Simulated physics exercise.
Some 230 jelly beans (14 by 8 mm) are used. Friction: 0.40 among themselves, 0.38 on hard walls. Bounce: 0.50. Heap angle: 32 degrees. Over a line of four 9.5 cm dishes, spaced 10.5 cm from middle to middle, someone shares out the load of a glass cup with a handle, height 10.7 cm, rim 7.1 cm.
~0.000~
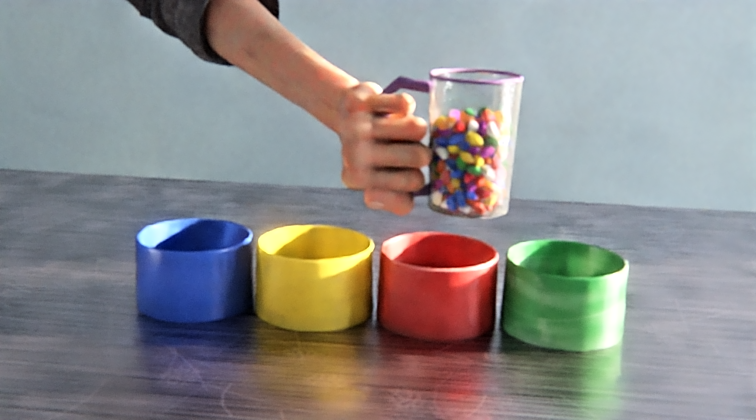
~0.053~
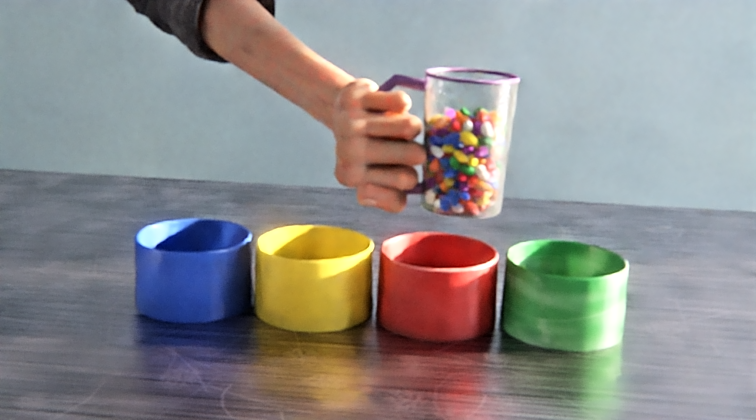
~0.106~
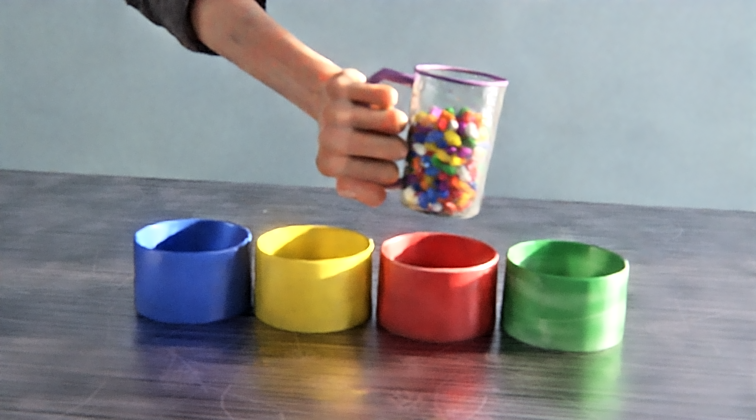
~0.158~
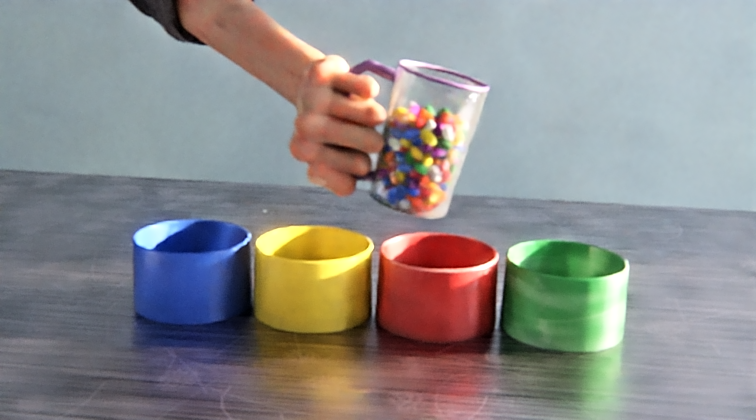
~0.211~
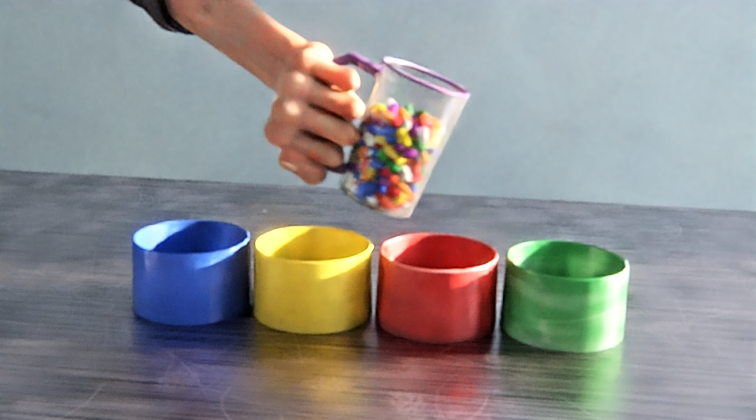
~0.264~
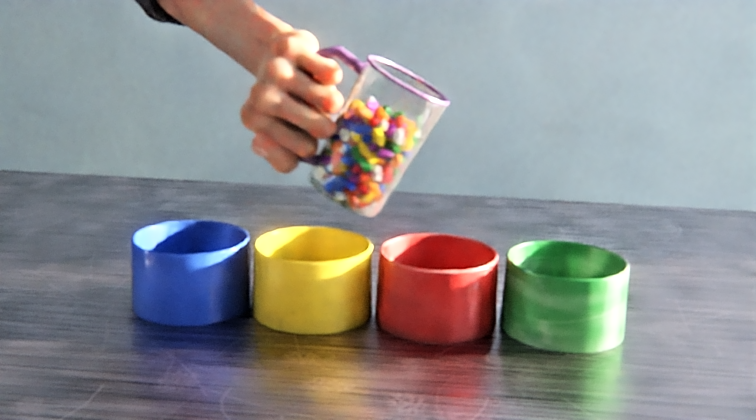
On a dark tabletop, a hand moves a clear cup of colourful candies leftward above four coloured dishes, gradually tilting it rightward.
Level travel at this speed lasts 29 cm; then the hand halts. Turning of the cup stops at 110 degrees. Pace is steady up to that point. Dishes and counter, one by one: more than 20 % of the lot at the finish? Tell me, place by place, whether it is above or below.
Red: Below the mark; blue: Above the mark; green: Below the mark; yellow: Below the mark; counter: Below the mark.
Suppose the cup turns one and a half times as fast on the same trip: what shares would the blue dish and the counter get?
Then blue ends at 90 and the counter at 0.
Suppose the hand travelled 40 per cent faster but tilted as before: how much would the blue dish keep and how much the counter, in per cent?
Blue 100, counter 0.
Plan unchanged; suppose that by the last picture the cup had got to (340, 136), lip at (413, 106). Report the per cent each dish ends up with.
Per cent kept: Red 0, blue 100, green 0, yellow 0.
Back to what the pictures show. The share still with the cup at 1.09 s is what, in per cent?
85 %.
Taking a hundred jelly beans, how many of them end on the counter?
The answer is roughly 0 per cent.
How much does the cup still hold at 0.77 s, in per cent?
About 100 percent of the load.
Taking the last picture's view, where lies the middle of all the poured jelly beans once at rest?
Somewhere near (198, 275) in the last picture.
After 0.57 s, tilt 68 degrees; cup holds 100 %.
After 0.77 s, tilt 95 degrees; cup holds 100 %.
After 1.09 s, tilt 110 degrees; cup holds 85 %, blue 15 %.
At rest (2.8 s), red 0 %, blue 100 %, green 0 %, yellow 0 %, counter 0 %.
